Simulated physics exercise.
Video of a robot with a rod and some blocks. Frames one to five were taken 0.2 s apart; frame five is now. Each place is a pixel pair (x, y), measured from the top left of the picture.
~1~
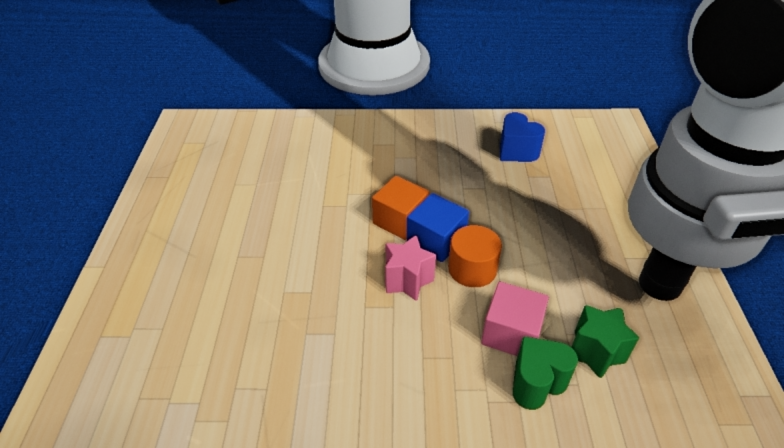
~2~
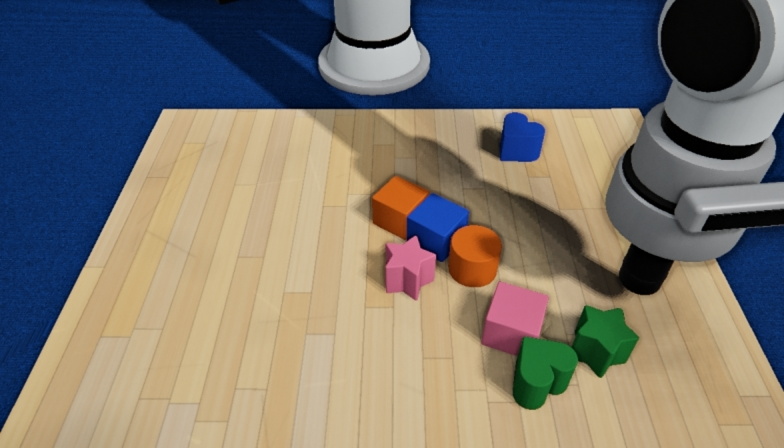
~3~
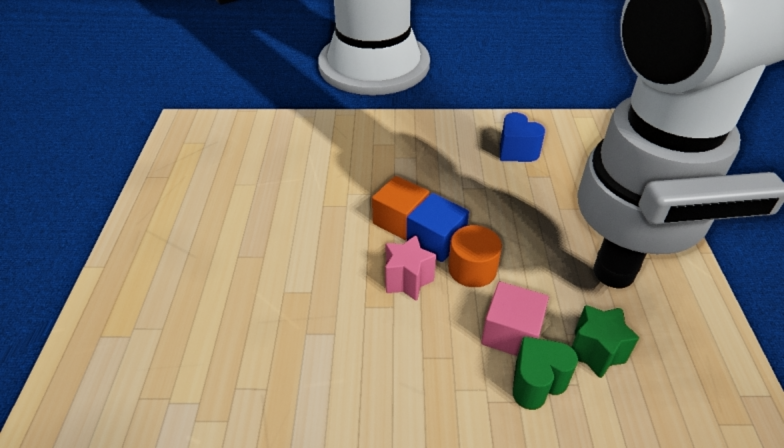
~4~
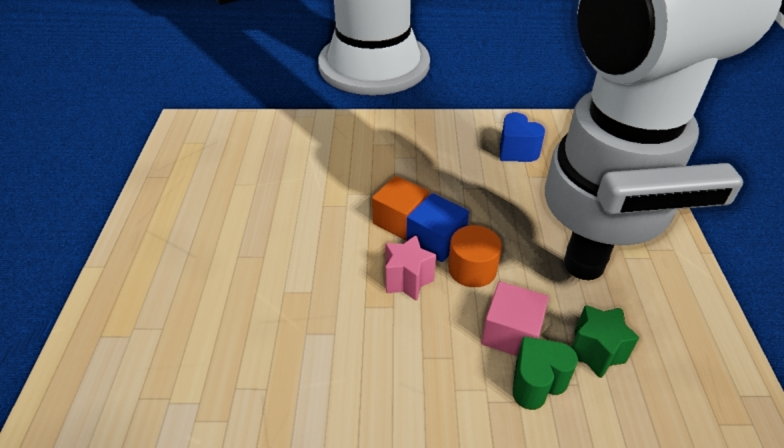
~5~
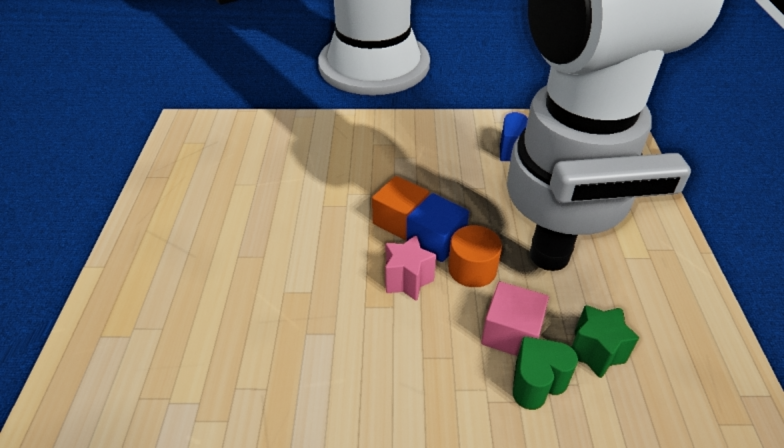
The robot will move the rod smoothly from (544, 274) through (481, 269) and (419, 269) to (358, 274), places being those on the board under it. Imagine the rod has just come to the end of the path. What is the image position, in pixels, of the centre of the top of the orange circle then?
It is at (317, 270).
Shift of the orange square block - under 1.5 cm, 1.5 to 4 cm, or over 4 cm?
Between 1.5 and 4 cm.
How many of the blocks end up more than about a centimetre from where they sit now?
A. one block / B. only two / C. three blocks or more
The answer is C.
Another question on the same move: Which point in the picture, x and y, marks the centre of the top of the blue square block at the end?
At the end it should sit near (401, 212).
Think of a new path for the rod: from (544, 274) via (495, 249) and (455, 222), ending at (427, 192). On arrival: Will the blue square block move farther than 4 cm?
I believe not.
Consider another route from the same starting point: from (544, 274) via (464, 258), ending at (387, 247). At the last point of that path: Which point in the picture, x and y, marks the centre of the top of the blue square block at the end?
It should be at (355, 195) by then.
What follows on the original path. One third of the way, rod (484, 252); orange square block (393, 188), turned 25° clockwise; pink star block (400, 258), turned 15° clockwise; blue square block (416, 213), turned 25° clockwise; orange circle (440, 245).
Two thirds of the way, rod (419, 252); orange square block (390, 184), turned 35° clockwise; pink star block (346, 281), turned 15° anticlockwise; blue square block (407, 212), turned 35° clockwise; orange circle (377, 255).
At the end, rod (356, 257); orange square block (389, 183), turned 45° clockwise; pink star block (306, 307), turned 45° anticlockwise; blue square block (401, 212), turned 45° clockwise; orange circle (317, 270).
